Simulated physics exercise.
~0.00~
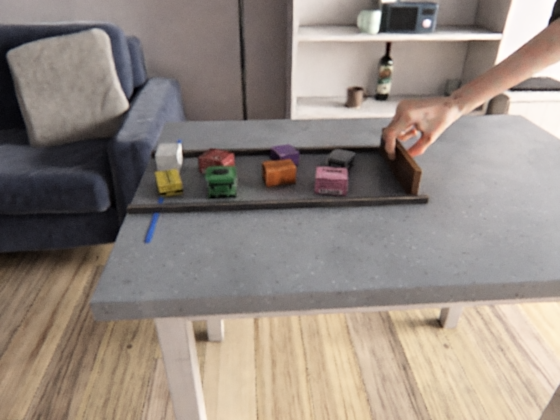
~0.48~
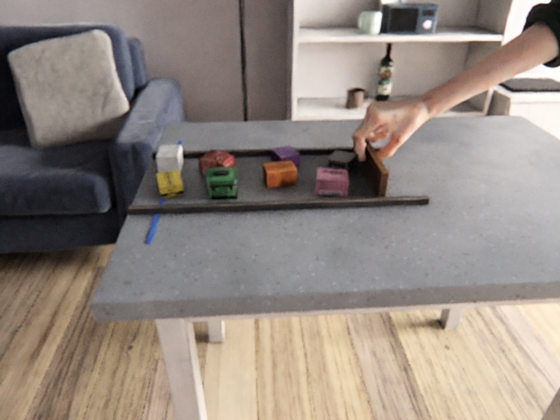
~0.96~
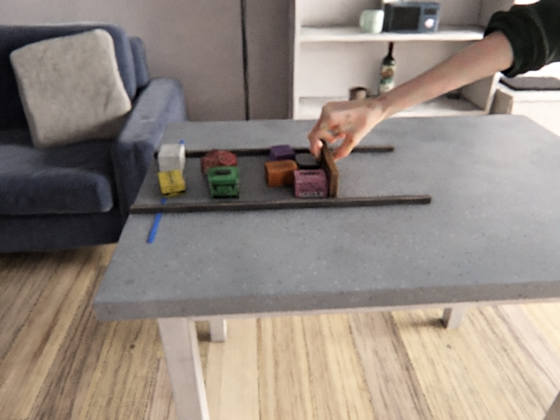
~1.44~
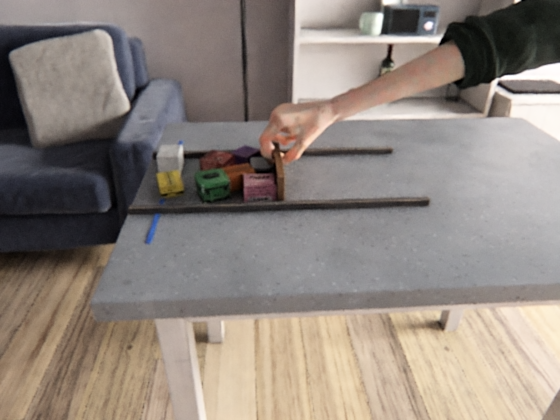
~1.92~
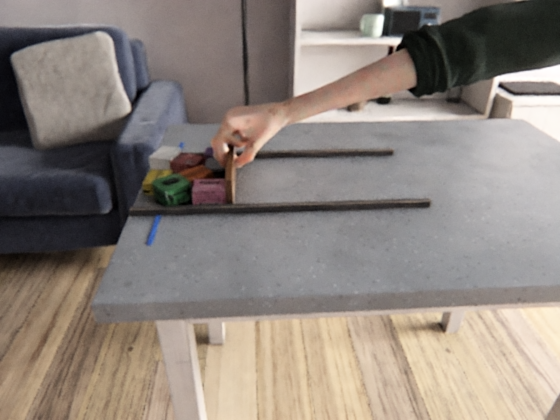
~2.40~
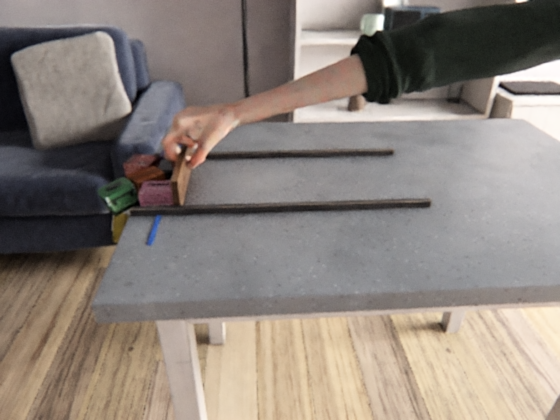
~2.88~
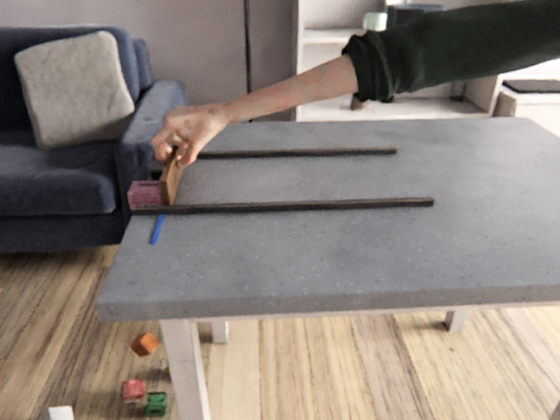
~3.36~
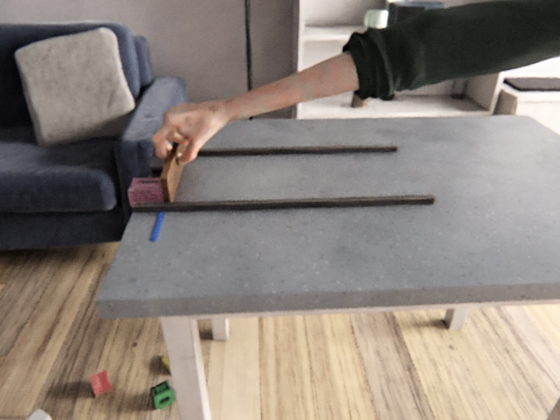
Wooden board pushed left by a hand, sweeping colourful small objects off a grey table's edge, one pink piece remaining beside it.
